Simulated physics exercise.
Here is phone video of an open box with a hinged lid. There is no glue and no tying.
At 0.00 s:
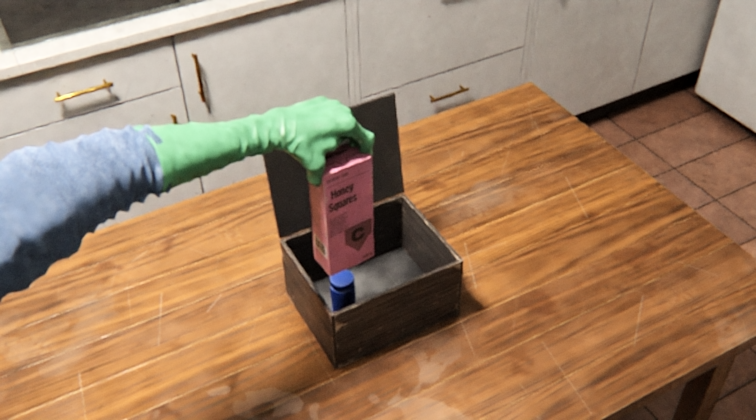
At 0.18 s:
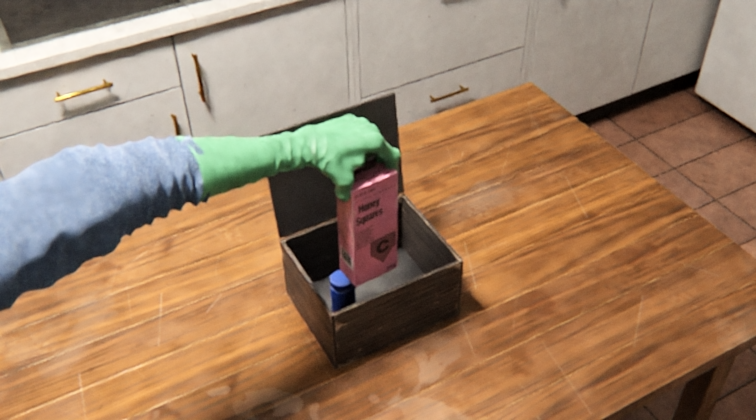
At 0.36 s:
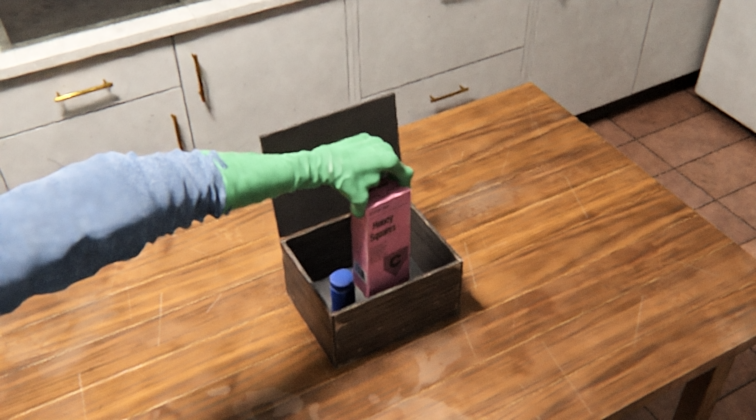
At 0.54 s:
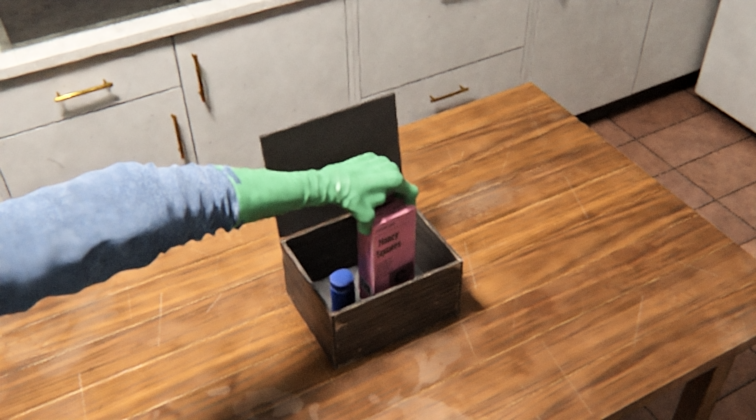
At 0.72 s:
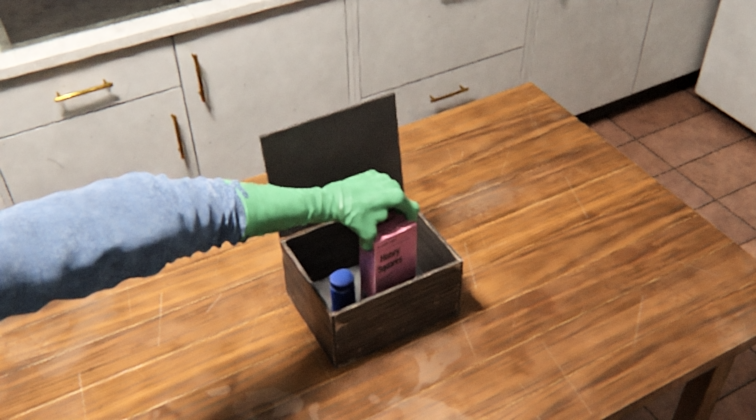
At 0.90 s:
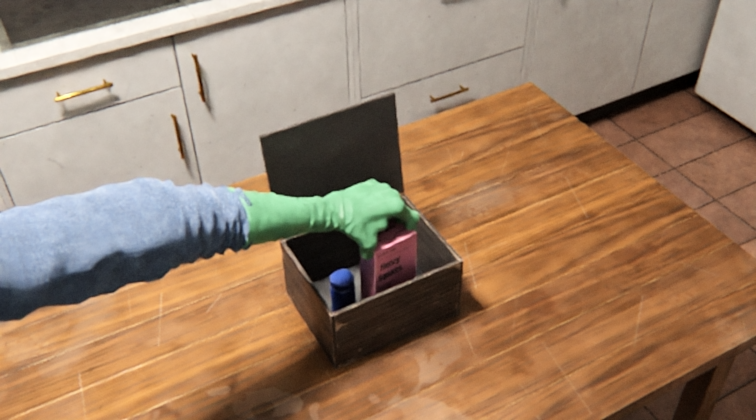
A green-gloved hand lowered a pink carton into an open wooden box on a kitchen table, shifting it slightly right on the way down beside a blue shaker, and still held it inside.
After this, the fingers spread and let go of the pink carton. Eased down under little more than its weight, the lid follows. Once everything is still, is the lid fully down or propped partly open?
It is propped partly open.
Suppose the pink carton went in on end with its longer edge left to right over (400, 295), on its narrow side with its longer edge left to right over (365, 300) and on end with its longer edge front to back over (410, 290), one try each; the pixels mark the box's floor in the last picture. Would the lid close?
The first attempt ends with the lid standing open, the second with it lying shut, and the third with it standing open.
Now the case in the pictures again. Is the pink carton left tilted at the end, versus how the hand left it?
It stays as it was set.
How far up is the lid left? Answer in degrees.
Some 30° above the rim.
By 2.20 s, lid 78° above the rim.
By 2.70 s, lid 42° above the rim.
By 4.30 s, lid 31° above the rim.
When it is over (6.5 s), lid 31° above the rim; both as before. End places, in pixels of the last picture, pink carton near (388, 276).
